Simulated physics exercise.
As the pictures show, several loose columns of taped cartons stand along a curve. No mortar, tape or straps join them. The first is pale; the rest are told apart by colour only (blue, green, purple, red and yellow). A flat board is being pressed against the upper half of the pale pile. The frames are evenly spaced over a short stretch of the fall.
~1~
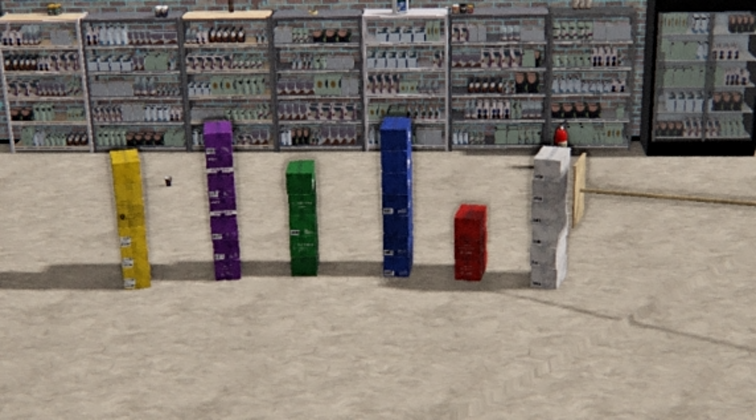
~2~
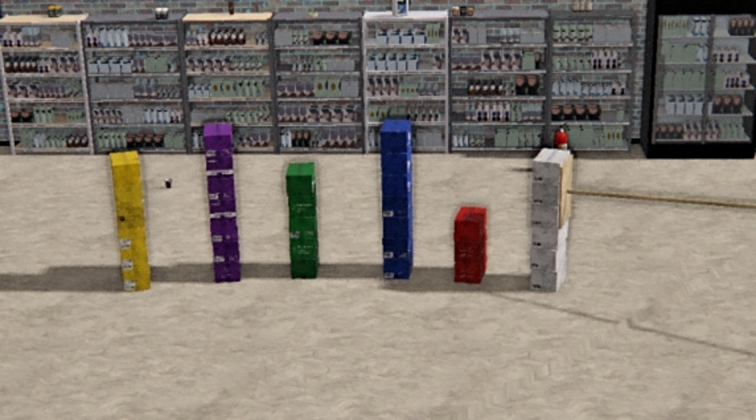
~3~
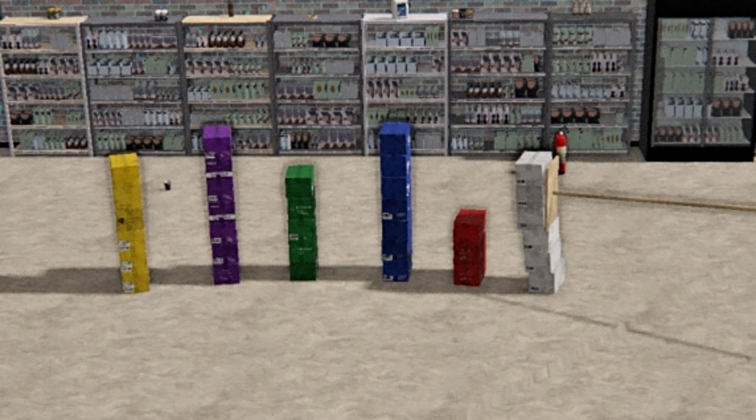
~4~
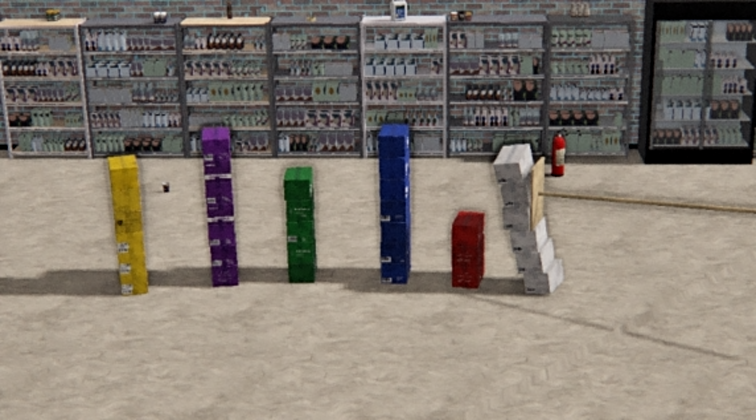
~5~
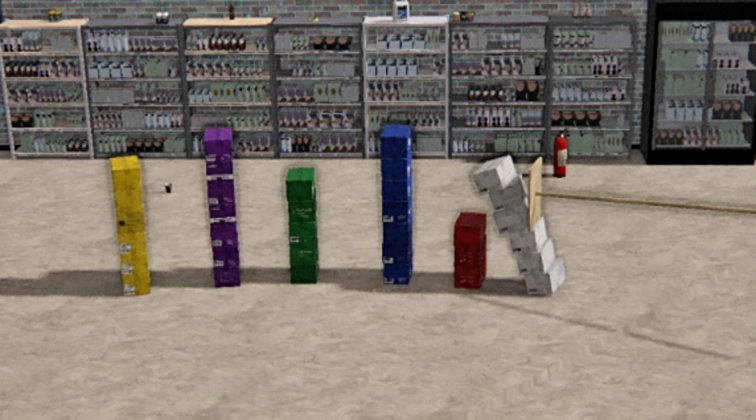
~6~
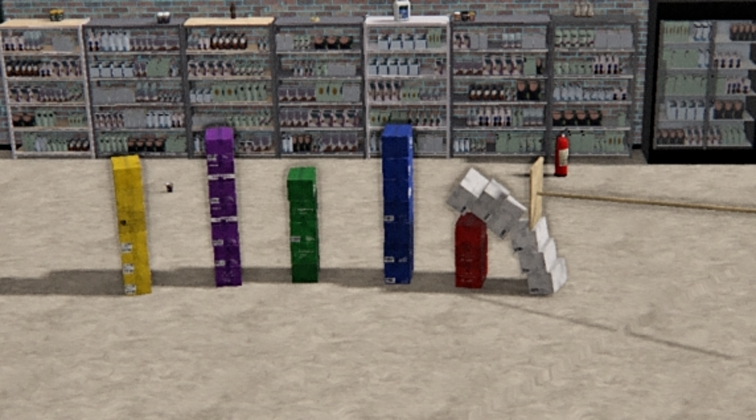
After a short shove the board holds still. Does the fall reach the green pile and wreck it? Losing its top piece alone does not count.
In the end the green column mostly stays up.
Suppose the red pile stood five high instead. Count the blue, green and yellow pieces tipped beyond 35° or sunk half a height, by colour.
Blue 6, green 5, yellow 6.
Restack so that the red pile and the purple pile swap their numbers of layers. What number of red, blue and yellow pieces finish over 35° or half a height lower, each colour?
The counts are red 6, blue 6, yellow 0.
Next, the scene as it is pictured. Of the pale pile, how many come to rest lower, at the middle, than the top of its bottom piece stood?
It comes to 3.
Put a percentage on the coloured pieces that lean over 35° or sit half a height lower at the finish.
About 0 per cent.
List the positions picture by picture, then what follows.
In the first frame (pixels give the middle of a visible side), board (574, 189) not yet touching; top green carton (299, 184); top blue carton (394, 140); none of the others has stirred.
Board (561, 190) pushing; top green carton (299, 186), in the second frame.
Board (547, 191) pushing, top of the pale pile leaning barely; top green carton (298, 188); none of the others has stirred, in the third frame.
Board (532, 192) pushing, top of the pale pile leaning a little; top green carton (297, 190); none of the others has stirred, in the fourth frame.
Board (529, 192) stopped, top of the pale pile leaning clearly; top green carton (299, 191); none of the others has stirred, in the fifth frame.
Board (531, 192) stopped, top of the pale pile leaning steeply; top green carton (300, 190); top blue carton (395, 147); none of the others has stirred, in the sixth frame.
Shortly afterwards, 3 of the pale pile down; none of the 5 green cartons down (0 of 28 in all colours); top green carton unmoved.
In the end, 3 of the pale pile down; none of the 5 green cartons down (0 of 28 in all colours); top green carton unmoved; top blue carton unmoved. From the last view, middles, top green carton near (302, 184), top blue carton near (396, 141).
